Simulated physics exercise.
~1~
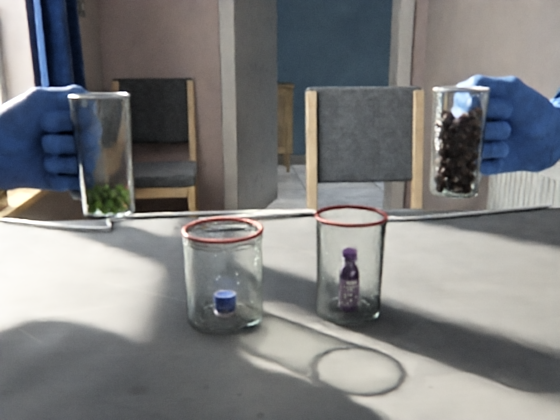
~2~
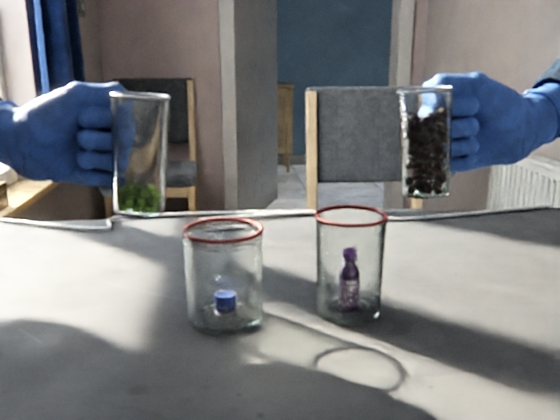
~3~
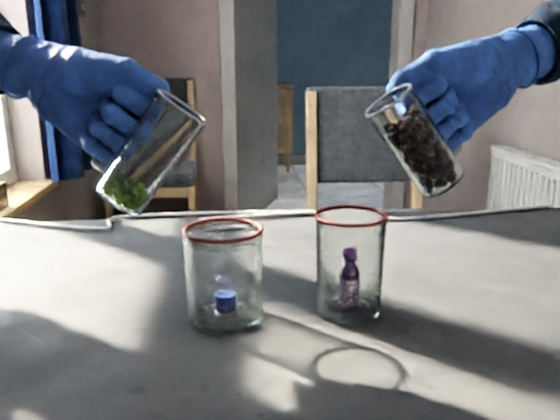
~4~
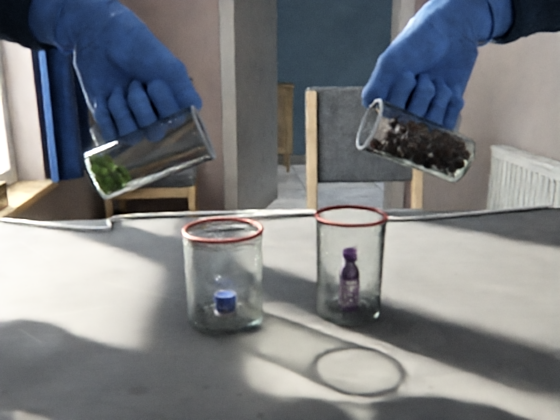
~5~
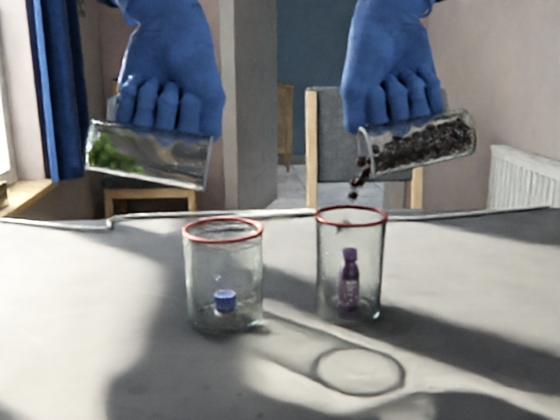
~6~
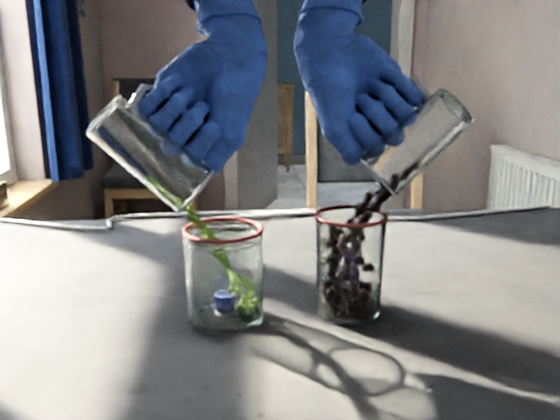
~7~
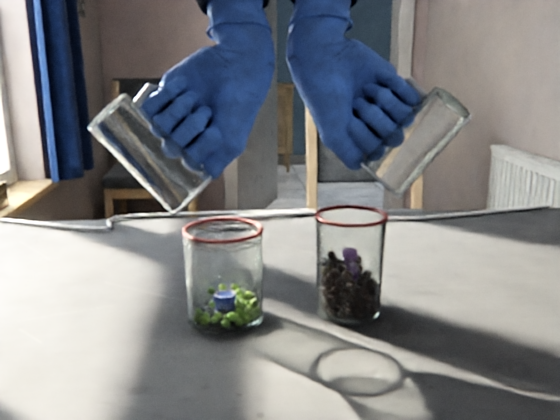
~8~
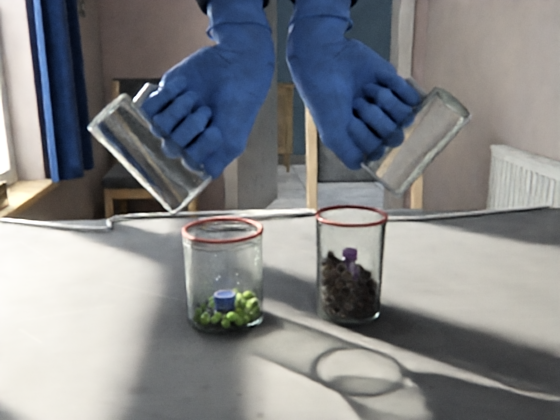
In a room with chairs, a blue curtain and a radiator, a grey tabletop is seen from the front by a still camera. Two clear containers with red rims stand on it, the left holding a small blue object and the right a purple bottle-shaped one. Two blue-gloved hands bring in clear cups, the left with green pieces and the right with dark ones, and tip them inward. The dark pieces begin falling first, then the green ones follow. Both cups empty and stay tilted, while the blue and purple tops still show above the settled pieces.
